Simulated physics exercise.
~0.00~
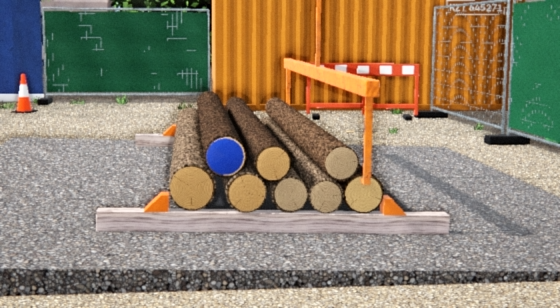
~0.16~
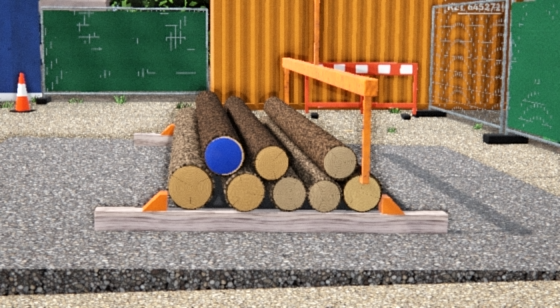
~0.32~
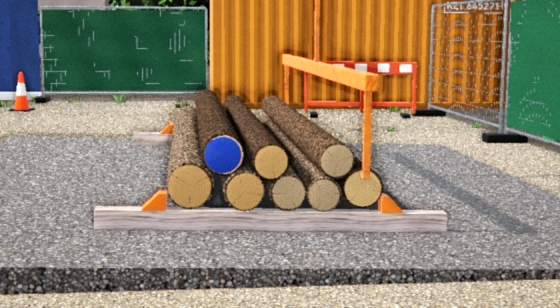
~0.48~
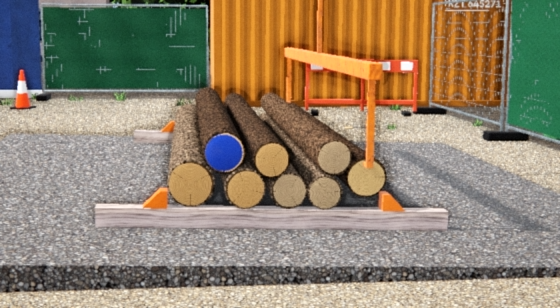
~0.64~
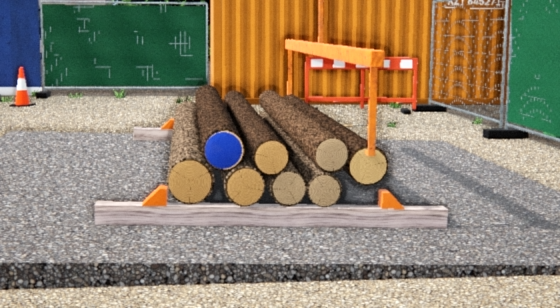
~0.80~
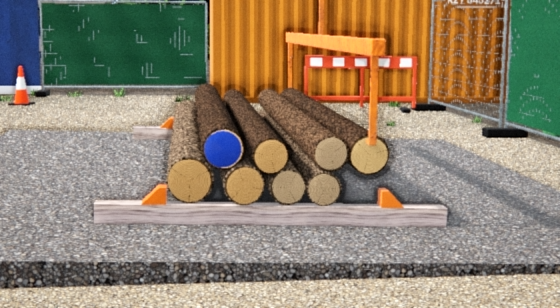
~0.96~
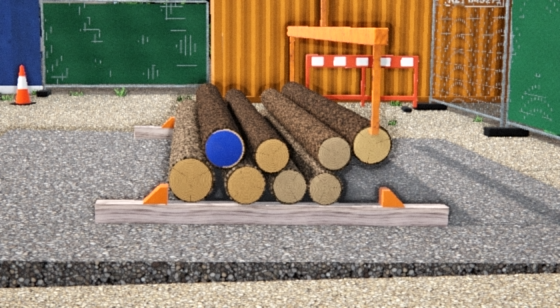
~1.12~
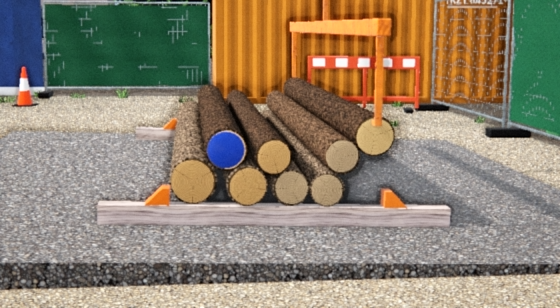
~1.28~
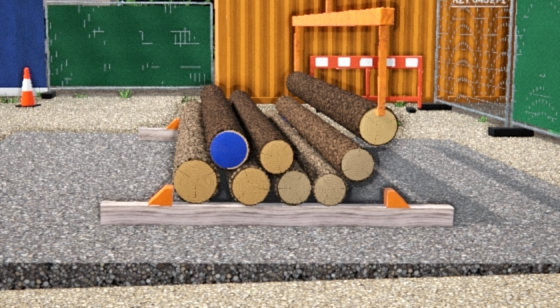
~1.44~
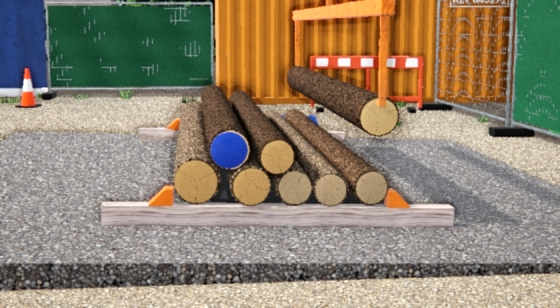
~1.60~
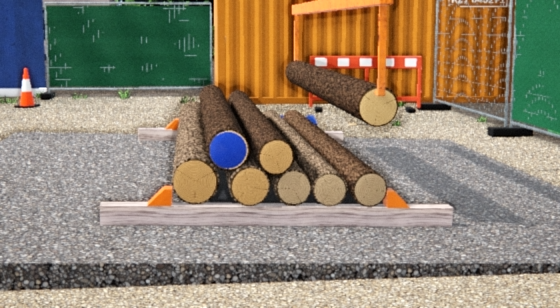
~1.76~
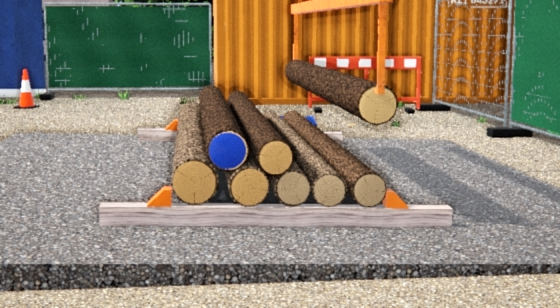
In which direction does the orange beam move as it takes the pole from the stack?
The orange beam moves up, carrying the pole clear of the stack.
In this clip, an orange beam lifts the right-hand pole of the bottom row out of a stack of timber poles, and an upper pole drops into the gap. The blue-ended pole stays in place, and the lifted pole ends up hanging above and behind the stack.
